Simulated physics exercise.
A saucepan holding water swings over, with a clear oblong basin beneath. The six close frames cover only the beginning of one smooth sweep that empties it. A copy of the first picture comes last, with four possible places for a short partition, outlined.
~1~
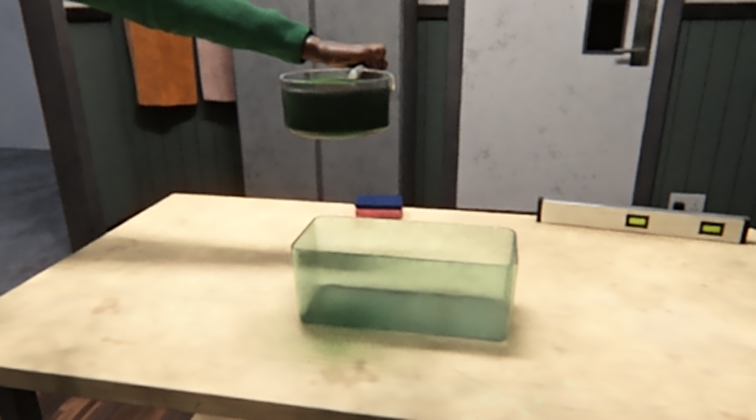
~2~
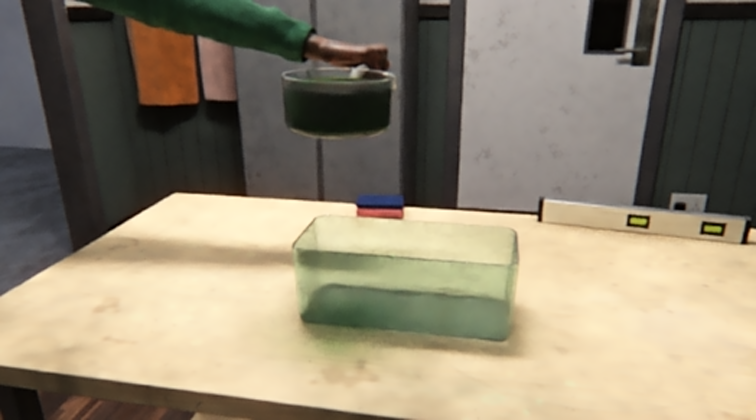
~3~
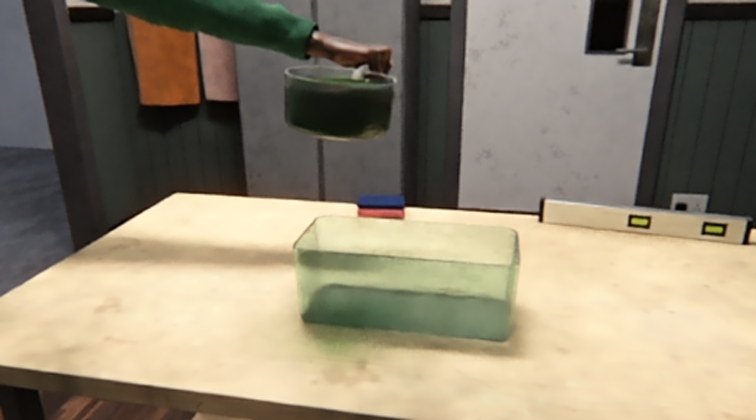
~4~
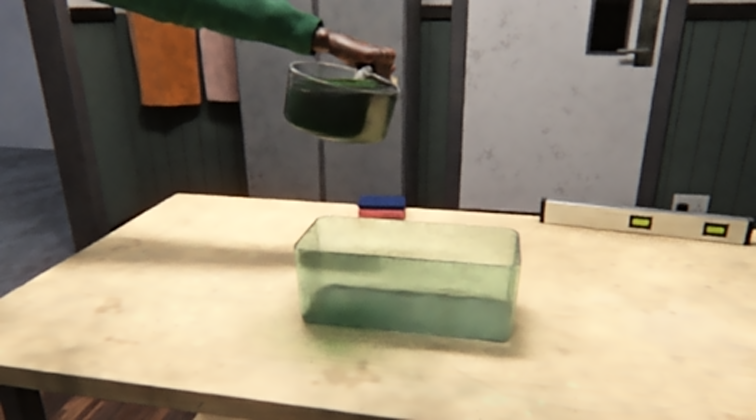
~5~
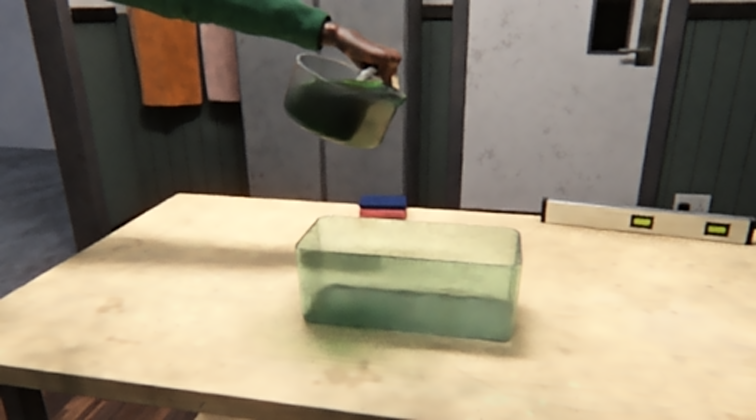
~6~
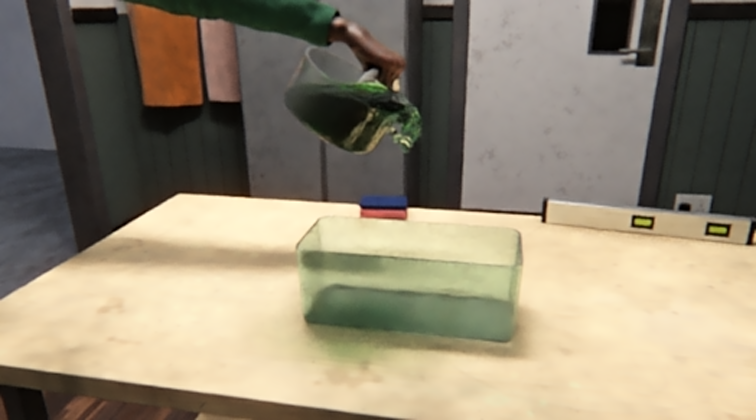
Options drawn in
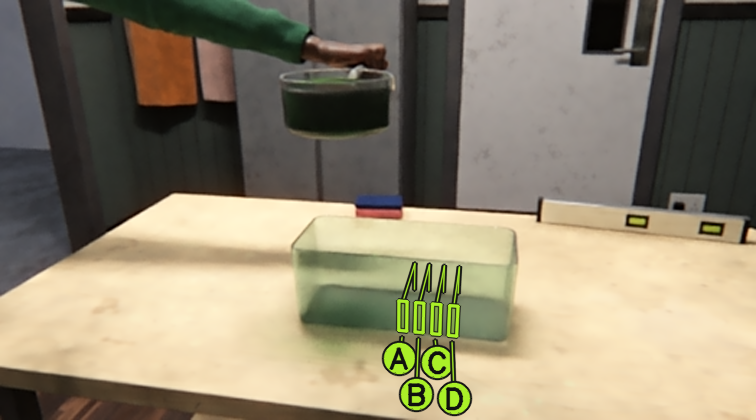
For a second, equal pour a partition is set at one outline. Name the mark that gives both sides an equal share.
C beats the others.
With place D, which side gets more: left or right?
The left one.
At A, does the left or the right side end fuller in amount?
The right side.
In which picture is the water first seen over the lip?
In picture 5.
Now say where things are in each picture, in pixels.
The first frame shows upright, lip at (389, 76); basin from (299, 318) to (509, 339); nothing has left yet.
The second frame shows upright, lip at (391, 77); nothing has left yet.
The third frame shows tipped about 6°, lip at (394, 82); nothing has left yet.
The fourth frame shows tipped about 13°, lip at (397, 90); nothing has left yet.
The fifth frame shows tipped about 23°, lip at (399, 100); water is over the lip, down to (399, 100).
The sixth frame shows tipped about 34°, lip at (399, 112); water is over the lip, down to (409, 147).
In lime, A at (402, 336); B at (418, 338); C at (435, 340); D at (452, 342).
Choosing A, about 20 % ends left of the wall and 79 % right of it.
Choosing B, about 33 % ends left of the wall and 66 % right of it.
Choosing C, about 48 % ends left of the wall and 51 % right of it.
Choosing D, about 68 % ends left of the wall and 30 % right of it.
